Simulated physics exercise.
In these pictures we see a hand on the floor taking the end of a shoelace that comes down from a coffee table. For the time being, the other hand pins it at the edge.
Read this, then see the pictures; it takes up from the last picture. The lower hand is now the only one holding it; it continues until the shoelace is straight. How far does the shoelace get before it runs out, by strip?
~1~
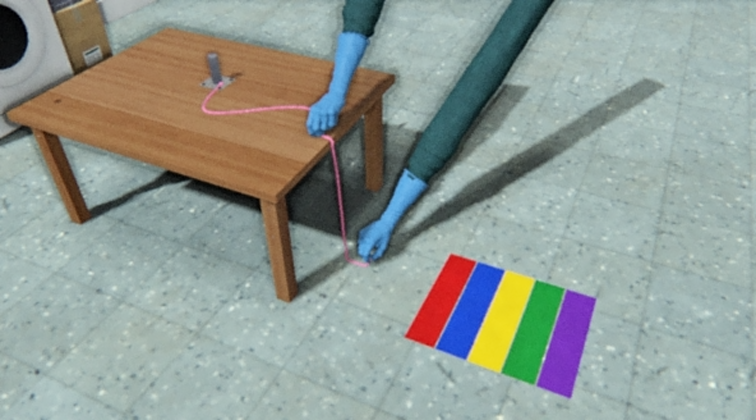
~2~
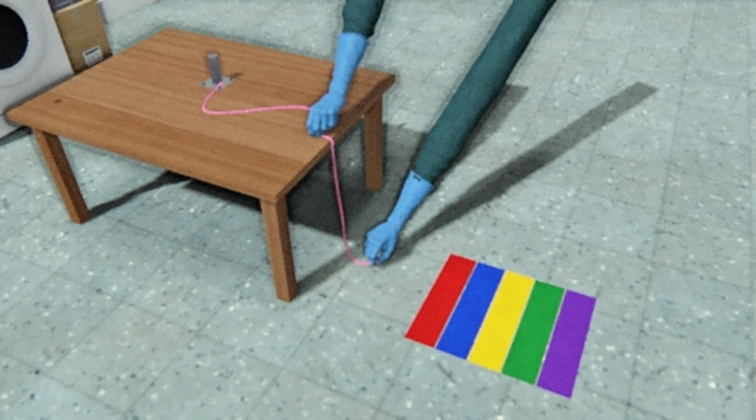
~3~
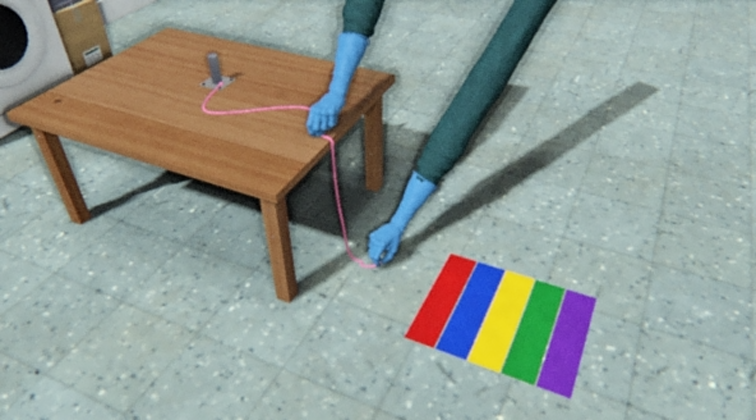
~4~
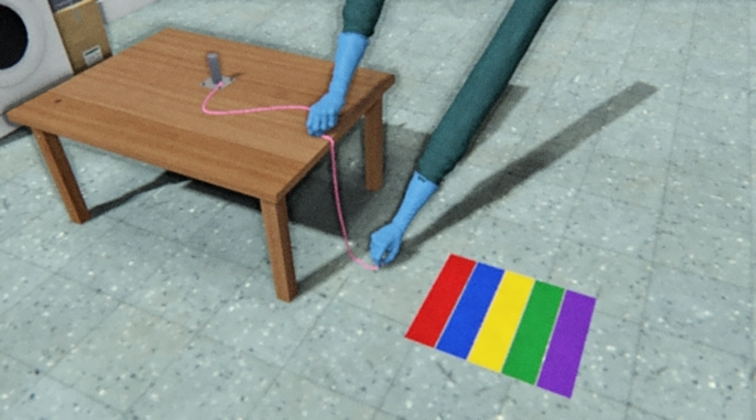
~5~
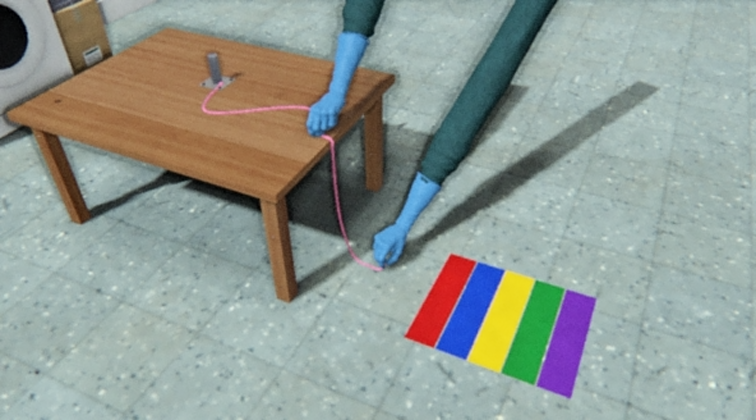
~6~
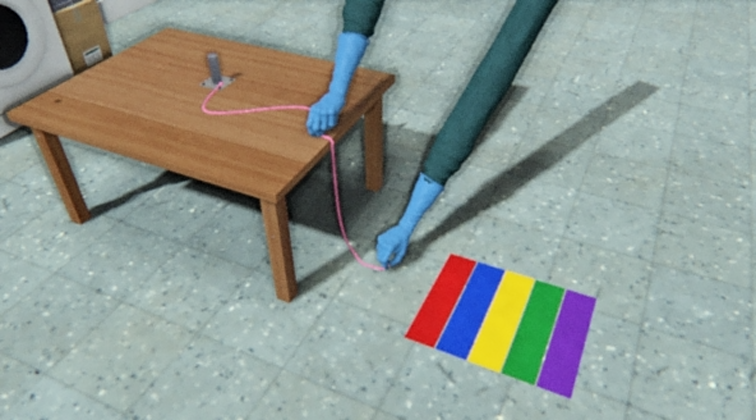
As far as the green strip.
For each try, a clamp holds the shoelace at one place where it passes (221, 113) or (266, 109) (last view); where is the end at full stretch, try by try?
(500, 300); (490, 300).
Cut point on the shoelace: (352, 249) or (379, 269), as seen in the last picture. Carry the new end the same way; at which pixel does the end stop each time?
In that order: (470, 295) and (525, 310).
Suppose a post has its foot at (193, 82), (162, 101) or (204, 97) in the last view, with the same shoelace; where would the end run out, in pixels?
You'd find it around (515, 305), then (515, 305), and finally (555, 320).
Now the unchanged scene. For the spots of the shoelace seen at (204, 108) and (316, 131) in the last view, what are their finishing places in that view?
One ends up around (259, 98), the other around (377, 167).
Soon after, end near (489, 299); over blue.
Then, end near (524, 310); over green.
At full stretch, end near (545, 317); over green. It halts on the green strip.
